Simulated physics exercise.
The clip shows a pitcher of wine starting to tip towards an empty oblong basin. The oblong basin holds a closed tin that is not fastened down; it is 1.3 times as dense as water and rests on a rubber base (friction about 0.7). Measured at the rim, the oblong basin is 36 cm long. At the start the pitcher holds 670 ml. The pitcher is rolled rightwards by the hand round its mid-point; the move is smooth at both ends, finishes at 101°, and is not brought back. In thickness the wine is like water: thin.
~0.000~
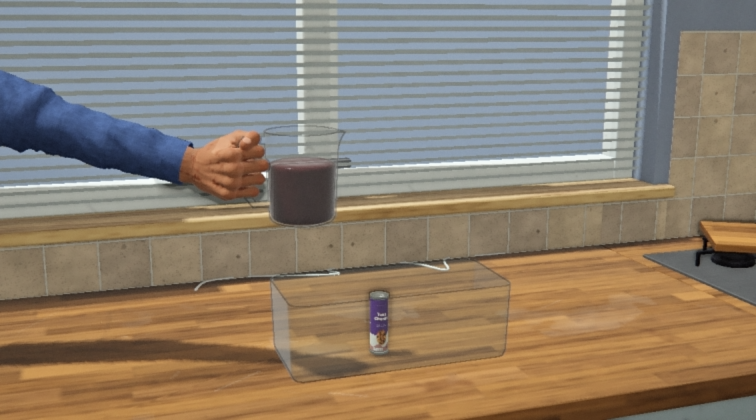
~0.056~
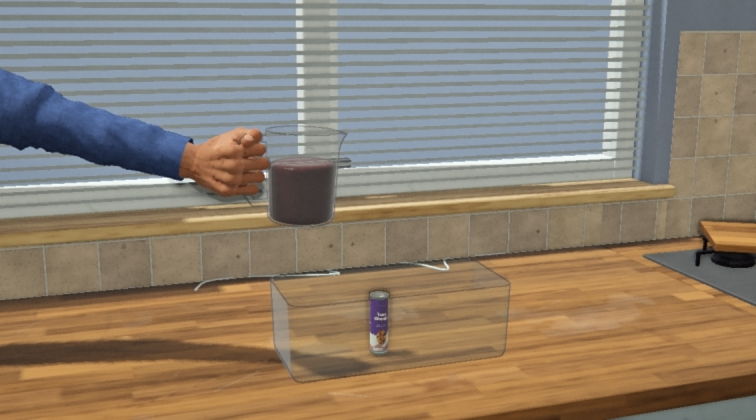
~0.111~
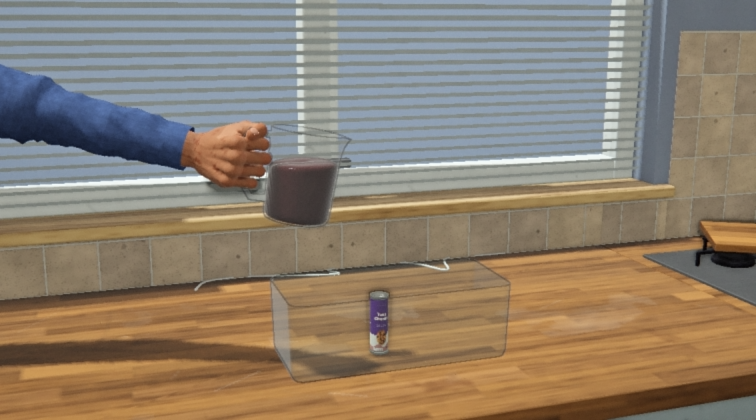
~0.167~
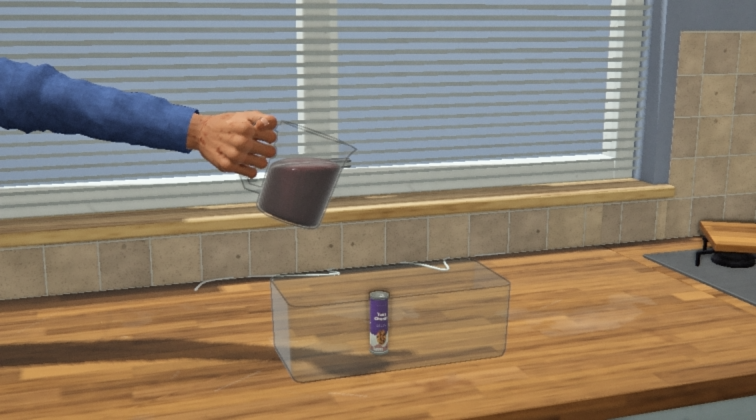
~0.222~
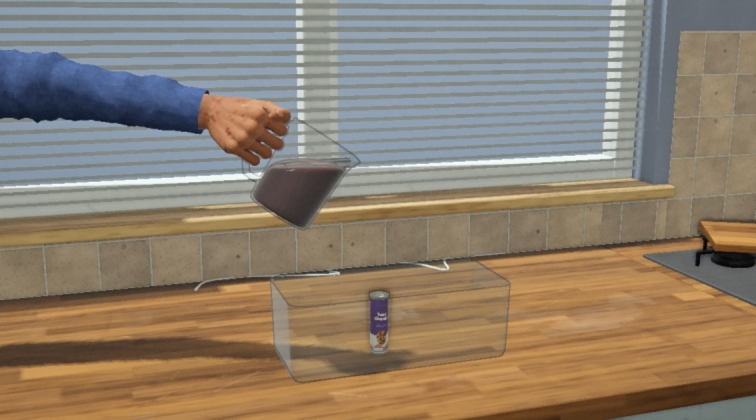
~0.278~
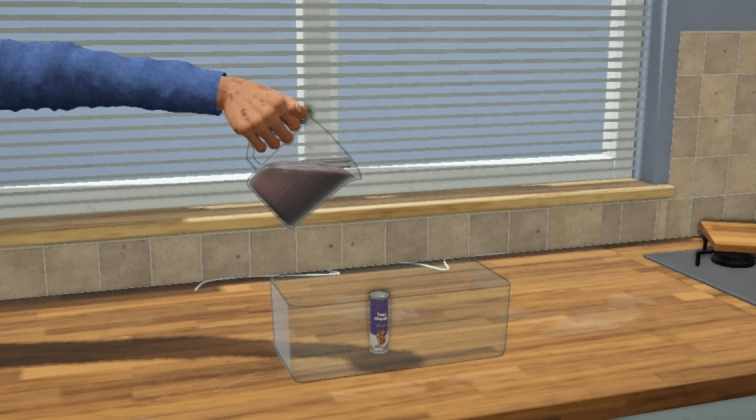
A glass pitcher of dark purplish liquid, gripped by a hand in a blue sleeve, tilted smoothly to the right above a clear oblong basin, where a small purple tin stood still.
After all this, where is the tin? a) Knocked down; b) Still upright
The answer is b.
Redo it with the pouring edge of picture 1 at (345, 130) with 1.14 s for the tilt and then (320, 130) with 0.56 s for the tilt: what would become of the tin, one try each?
In the first try it remains standing; in the second it comes down.
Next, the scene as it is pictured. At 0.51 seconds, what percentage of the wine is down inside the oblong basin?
Close to 7 in a hundred.
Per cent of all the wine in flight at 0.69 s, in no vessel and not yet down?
Close to 24 %.
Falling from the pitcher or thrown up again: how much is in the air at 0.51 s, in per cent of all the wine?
At that moment, about 30 percent.
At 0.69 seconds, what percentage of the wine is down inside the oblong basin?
Looks like about 52 % of the whole amount.
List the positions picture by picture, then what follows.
In the first picture, tilt 0°; pouring edge (345, 130); surface from (268, 164) to (333, 160); the oblong basin's rim runs from (279, 293) to (492, 272); the tin's top is at (379, 297).
In the second picture, tilt 2°; pouring edge (347, 132); surface from (268, 164) to (334, 161).
In the third picture, tilt 9°; pouring edge (351, 138); surface from (269, 164) to (336, 161).
In the fourth picture, tilt 21°; pouring edge (357, 148); surface from (268, 168) to (338, 163).
In the fifth picture, tilt 34°; pouring edge (361, 162); surface from (260, 177) to (344, 165).
In the sixth picture, tilt 50°; pouring edge (361, 178); surface from (251, 174) to (349, 171).
By 0.51 s the tilt is 99° and 63 per cent is still to pour; the tin stands where it began.
By 0.69 s the tilt is 101° and 22 per cent is still to pour; the tin stands where it began.
By 0.86 s the tilt is 101° and 7 per cent is still to pour; the tin stands where it began.
By 1.06 s the tilt is 101° and 1 per cent is still to pour; the tin stands where it began.
At rest the tin stands where it began.
